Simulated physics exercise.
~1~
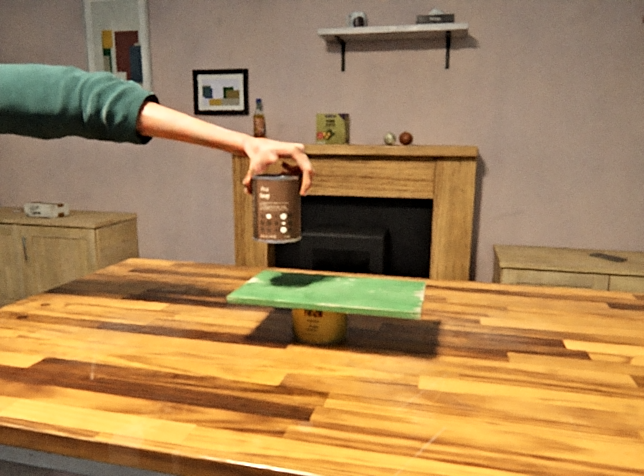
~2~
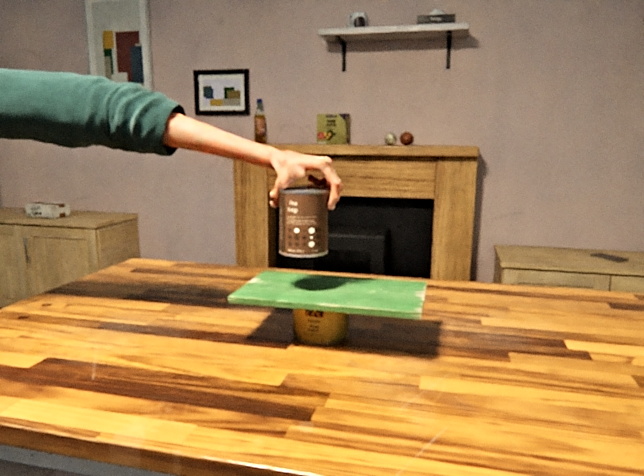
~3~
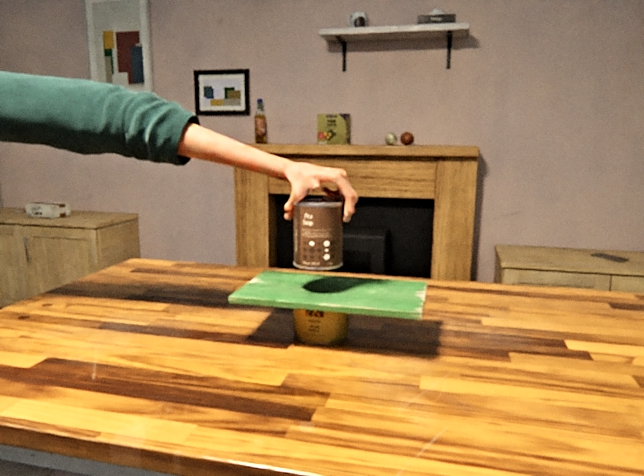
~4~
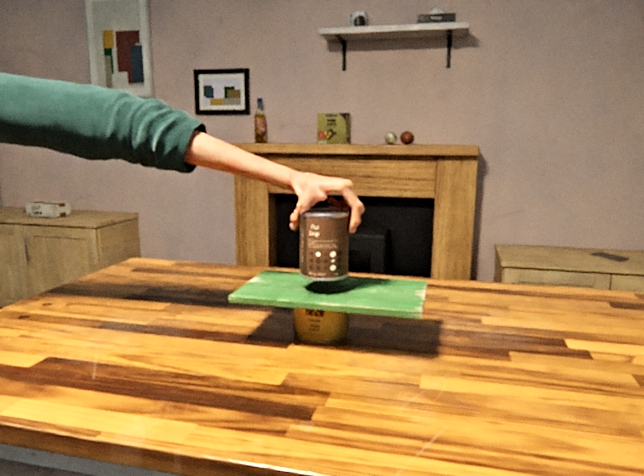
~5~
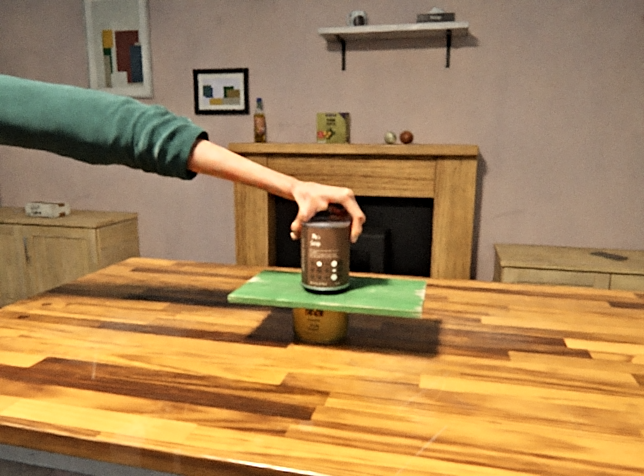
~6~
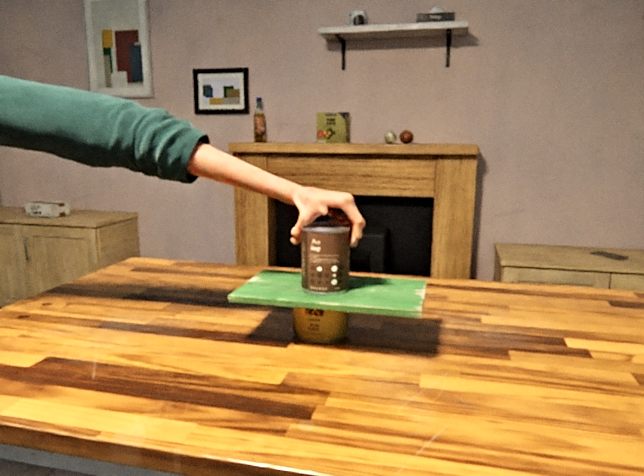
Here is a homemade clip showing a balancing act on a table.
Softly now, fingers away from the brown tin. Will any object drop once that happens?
No.
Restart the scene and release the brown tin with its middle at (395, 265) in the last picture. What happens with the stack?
Topples.
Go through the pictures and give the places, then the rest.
Still above its spot; brown tin (277, 207); yellow tub (320, 314), in the first picture.
Still above its spot; brown tin (304, 221); yellow tub (321, 314), in the second picture.
Still above its spot; brown tin (318, 233); yellow tub (321, 314), in the third picture.
Still above its spot; brown tin (324, 244); yellow tub (321, 314), in the fourth picture.
Still above its spot; brown tin (325, 253); yellow tub (321, 313), in the fifth picture.
In place under the hand; brown tin (325, 258); yellow tub (321, 313), in the sixth picture.
Then, 0.40 s after the last picture, nothing has stirred.
Then, 1.00 s after the last picture, brown tin resting near (325, 258).
At rest, all 3 in place. Seen from the same camera at the end, brown tin near (325, 258). The stack holds.
